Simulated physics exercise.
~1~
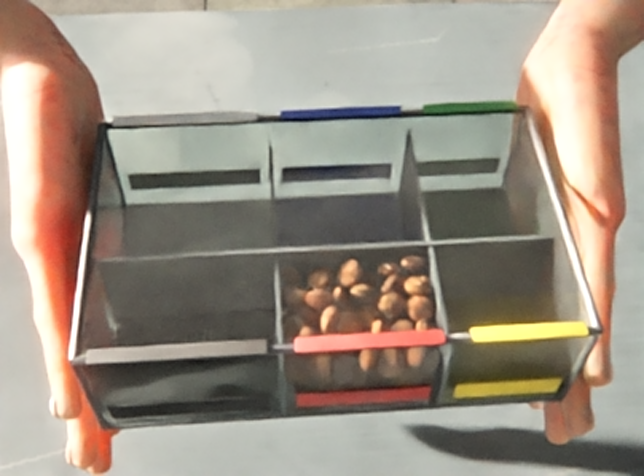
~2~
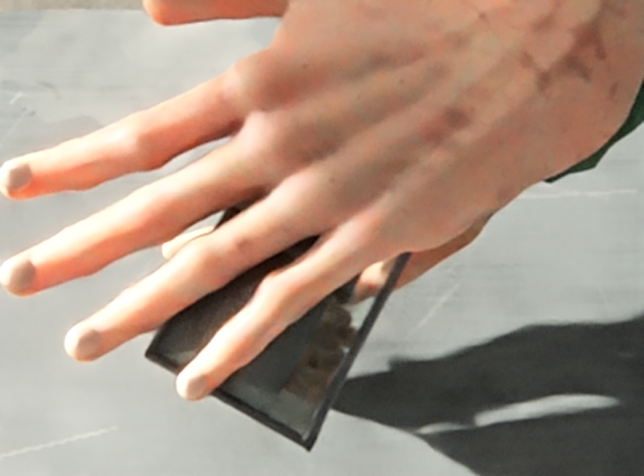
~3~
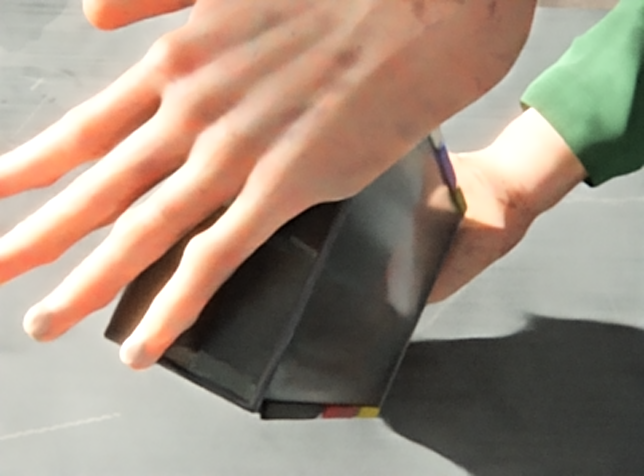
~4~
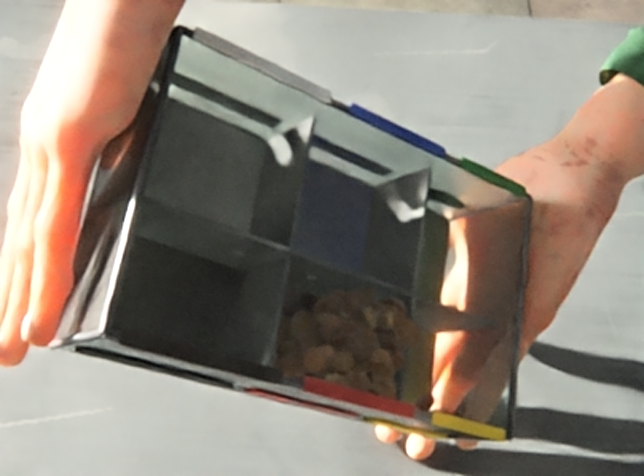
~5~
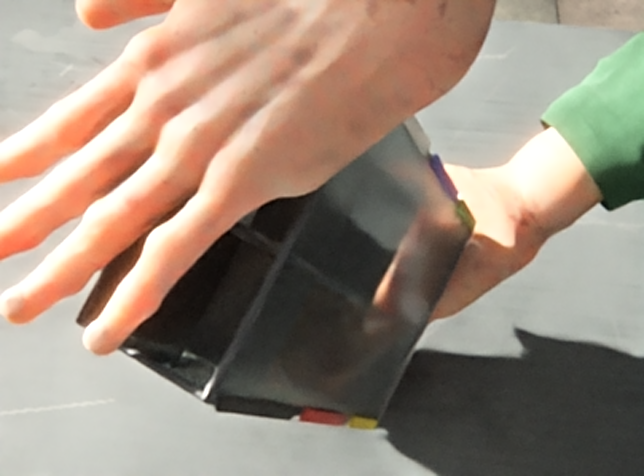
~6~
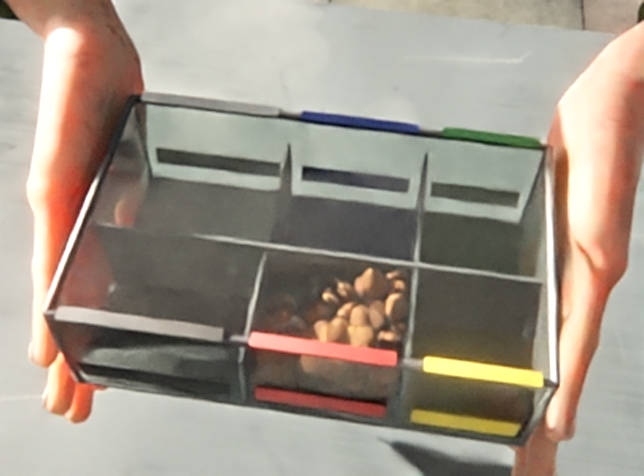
In the video, two hands hold a clear-lidded, six-compartment box with brown kibble in the red-marked section, tilt it steeply, turn it partway back, and tilt it steeply again before returning it level, with the kibble still gathered mainly in the red-marked section.
